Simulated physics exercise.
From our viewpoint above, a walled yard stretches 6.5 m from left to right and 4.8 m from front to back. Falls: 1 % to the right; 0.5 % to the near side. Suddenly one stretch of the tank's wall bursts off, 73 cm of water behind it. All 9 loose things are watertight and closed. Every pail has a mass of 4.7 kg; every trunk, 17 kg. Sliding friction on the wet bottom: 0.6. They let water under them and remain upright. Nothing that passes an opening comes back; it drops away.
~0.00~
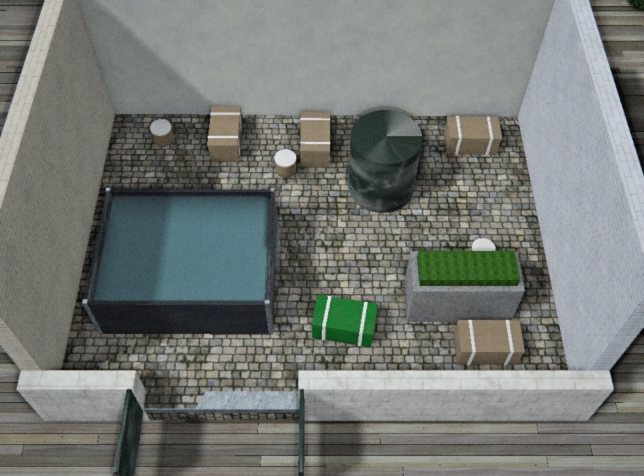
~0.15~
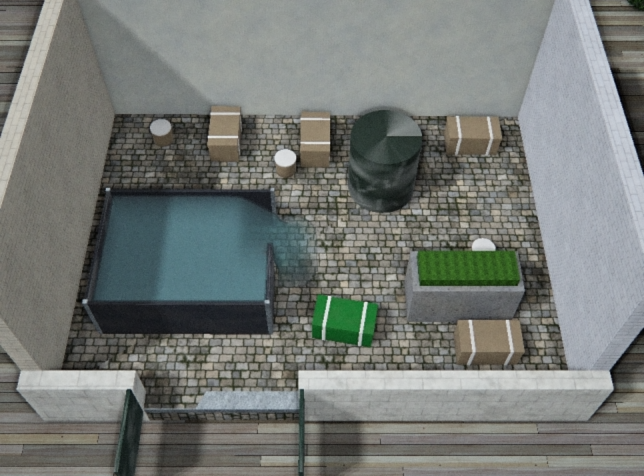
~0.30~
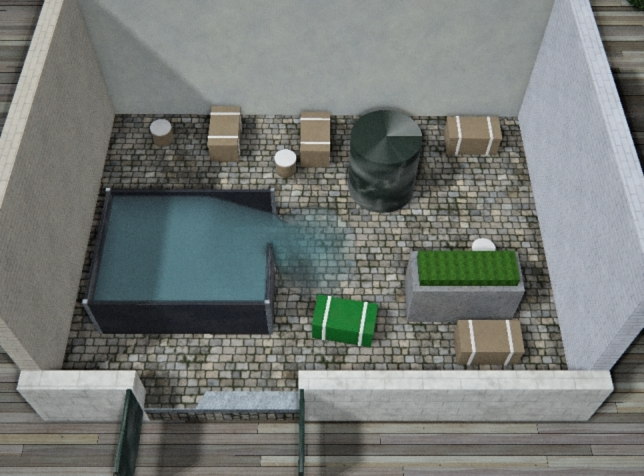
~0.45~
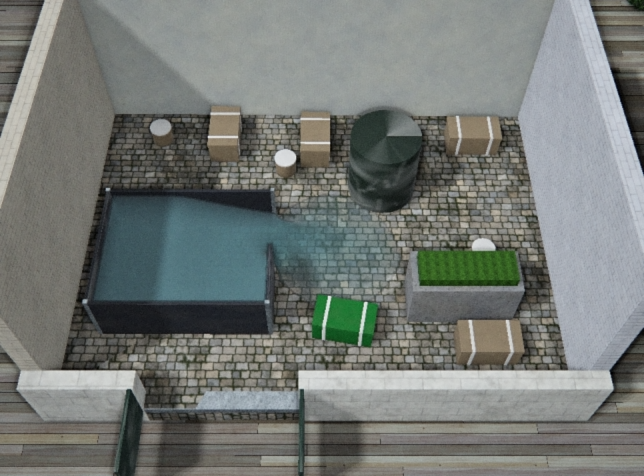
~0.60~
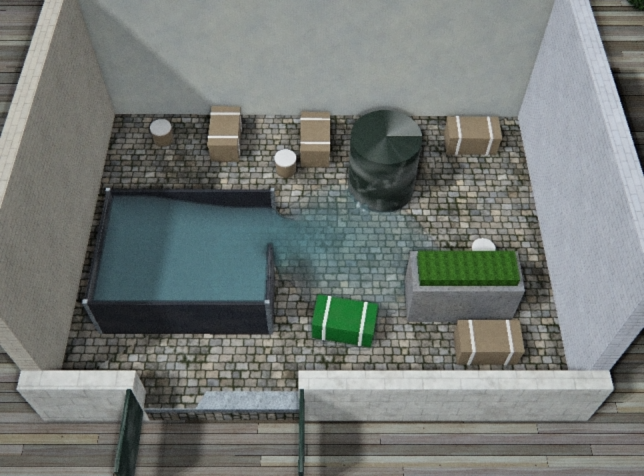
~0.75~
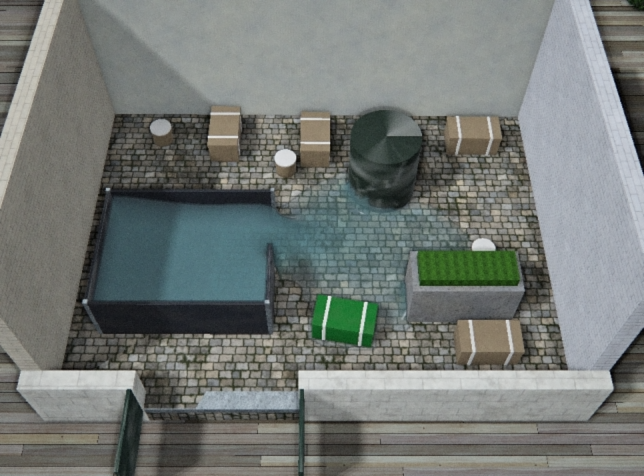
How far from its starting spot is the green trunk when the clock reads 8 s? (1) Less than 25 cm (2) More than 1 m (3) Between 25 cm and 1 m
Answer: 2.
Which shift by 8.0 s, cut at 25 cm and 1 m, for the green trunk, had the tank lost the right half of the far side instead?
The answer: The green trunk slips a moderate way.
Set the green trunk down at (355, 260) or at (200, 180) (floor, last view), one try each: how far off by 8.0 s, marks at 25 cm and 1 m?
Taken in turn, it is carried a long way and then glides a modest way.
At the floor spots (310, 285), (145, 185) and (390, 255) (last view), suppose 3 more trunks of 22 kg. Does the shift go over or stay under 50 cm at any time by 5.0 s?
Note, same order as listed: Beyond the limit, inside the limit, beyond the limit.
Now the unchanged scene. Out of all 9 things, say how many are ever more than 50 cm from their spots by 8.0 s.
That comes to 7.
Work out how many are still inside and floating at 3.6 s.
The count is 2.
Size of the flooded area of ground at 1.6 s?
Near 14 m2 in all.
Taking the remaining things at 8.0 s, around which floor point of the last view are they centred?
The centre sits near (261, 210).
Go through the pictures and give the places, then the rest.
The green trunk at (345, 314) rests on the ground; water covers 3.7 m2; 0 of 9 have shifted, in the first picture.
The green trunk at (345, 314) rests on the ground; 4.3 m2 under water; 0 of 9 have shifted, in the second picture.
The green trunk at (345, 314) rests on the ground; water covers 5.1 m2; 0 of 9 have shifted, in the third picture.
The green trunk at (345, 314), on the bottom; water covers 6.3 m2; 0 of 9 have shifted, in the fourth picture.
The green trunk at (345, 314), on the bottom; water covers 7.3 m2; 0 of 9 have shifted, in the fifth picture.
The green trunk at (345, 314) rests on the ground; 8.2 m2 under water; 0 of 9 have shifted, in the sixth picture.
After 1.6 s the green trunk is near (345, 314), 0.0 m from its start, aground; 0 of 9 are out; 1 afloat.
After 3.6 s the green trunk is near (343, 318), 0.1 m from its start, aground; 0 of 9 are out; 2 afloat.
After 5.6 s the green trunk is near (284, 333), 0.8 m from its start, afloat; 0 of 9 are out; 5 afloat.
After 8.0 s the green trunk is near (175, 386), 2.3 m from its start, aground; 0 of 9 are out; 6 afloat.
